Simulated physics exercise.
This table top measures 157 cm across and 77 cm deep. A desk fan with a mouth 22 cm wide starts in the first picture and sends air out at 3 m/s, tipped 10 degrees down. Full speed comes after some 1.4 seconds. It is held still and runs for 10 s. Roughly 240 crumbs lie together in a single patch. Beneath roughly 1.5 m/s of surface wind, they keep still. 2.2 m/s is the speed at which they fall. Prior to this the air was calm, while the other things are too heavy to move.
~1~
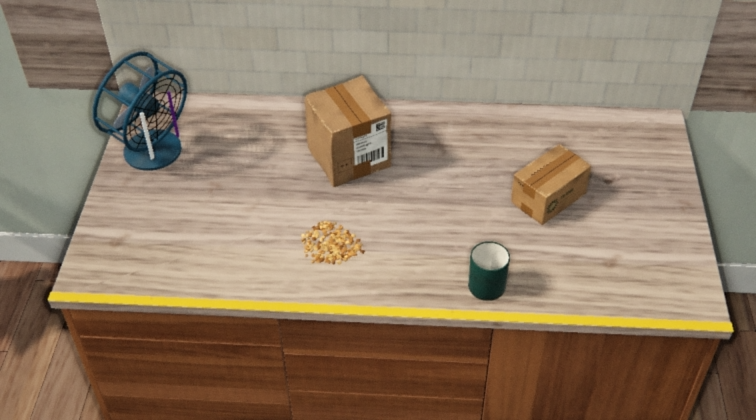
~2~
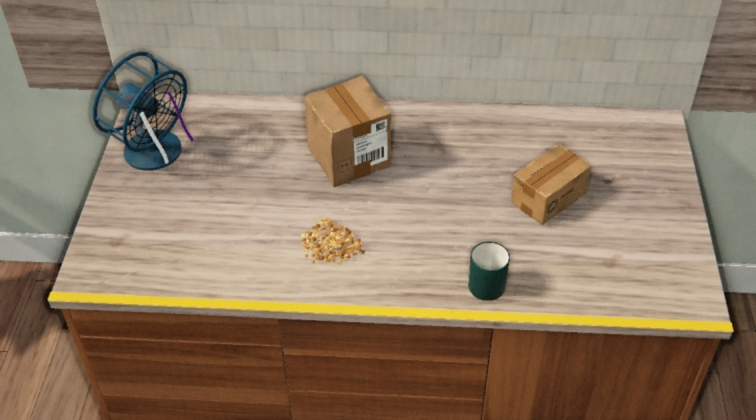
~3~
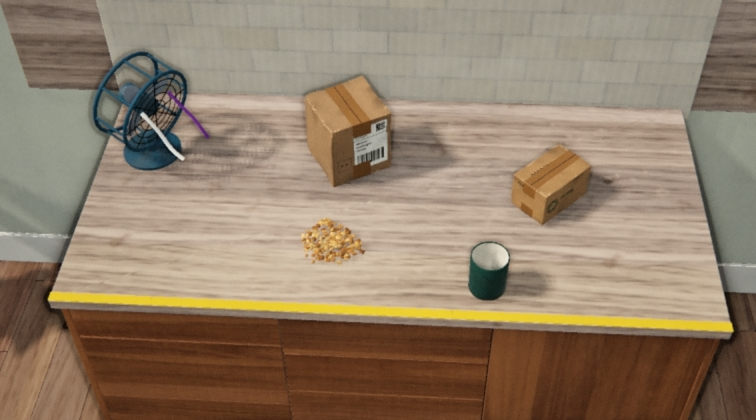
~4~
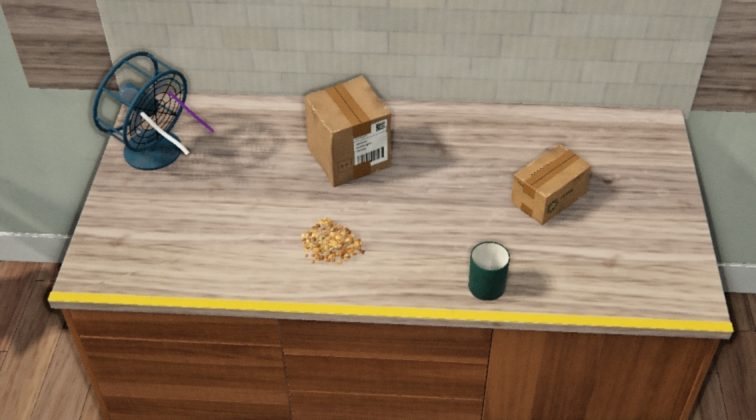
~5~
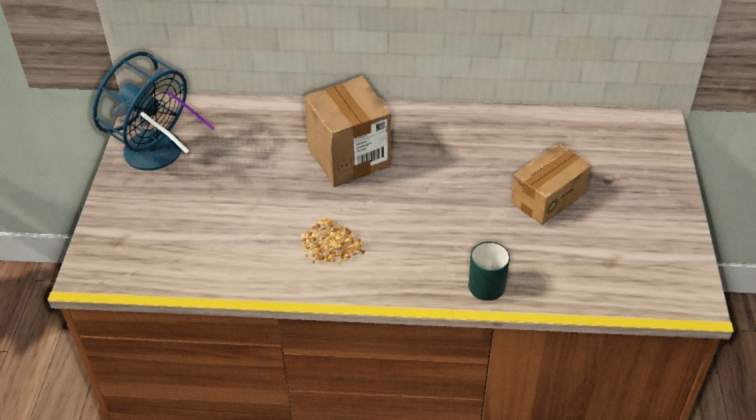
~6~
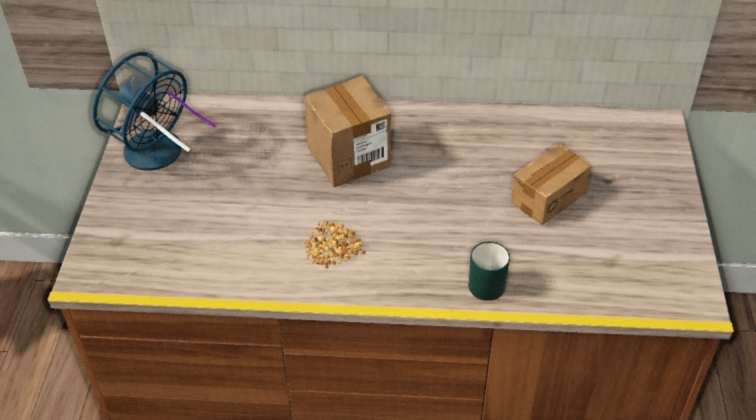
Ribbons on a blue desk fan lifting and streaming toward the right, then a few crumbs shifting slightly on a wooden counter.
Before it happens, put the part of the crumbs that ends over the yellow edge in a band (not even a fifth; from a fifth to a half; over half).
Most finish beyond the yellow edge.
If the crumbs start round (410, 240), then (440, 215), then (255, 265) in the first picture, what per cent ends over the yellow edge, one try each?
10 %, 0 %, 90 %.
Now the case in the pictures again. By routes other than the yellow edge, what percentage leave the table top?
5 %.
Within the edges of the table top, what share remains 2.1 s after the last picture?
It should be roughly 10 % by then.
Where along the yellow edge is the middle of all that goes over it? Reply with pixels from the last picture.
I'd say roughly (437, 318).
Then, 0.9 s after the last picture the count stands so, 88 % are over the yellow edge.
Then, 2.1 s after the last picture the count stands so, 88 % are over the yellow edge.
Then, 4.4 s after the last picture the count stands so, 88 % are over the yellow edge.
Then, 8.9 s after the last picture, at the end, 88 % are over the yellow edge.
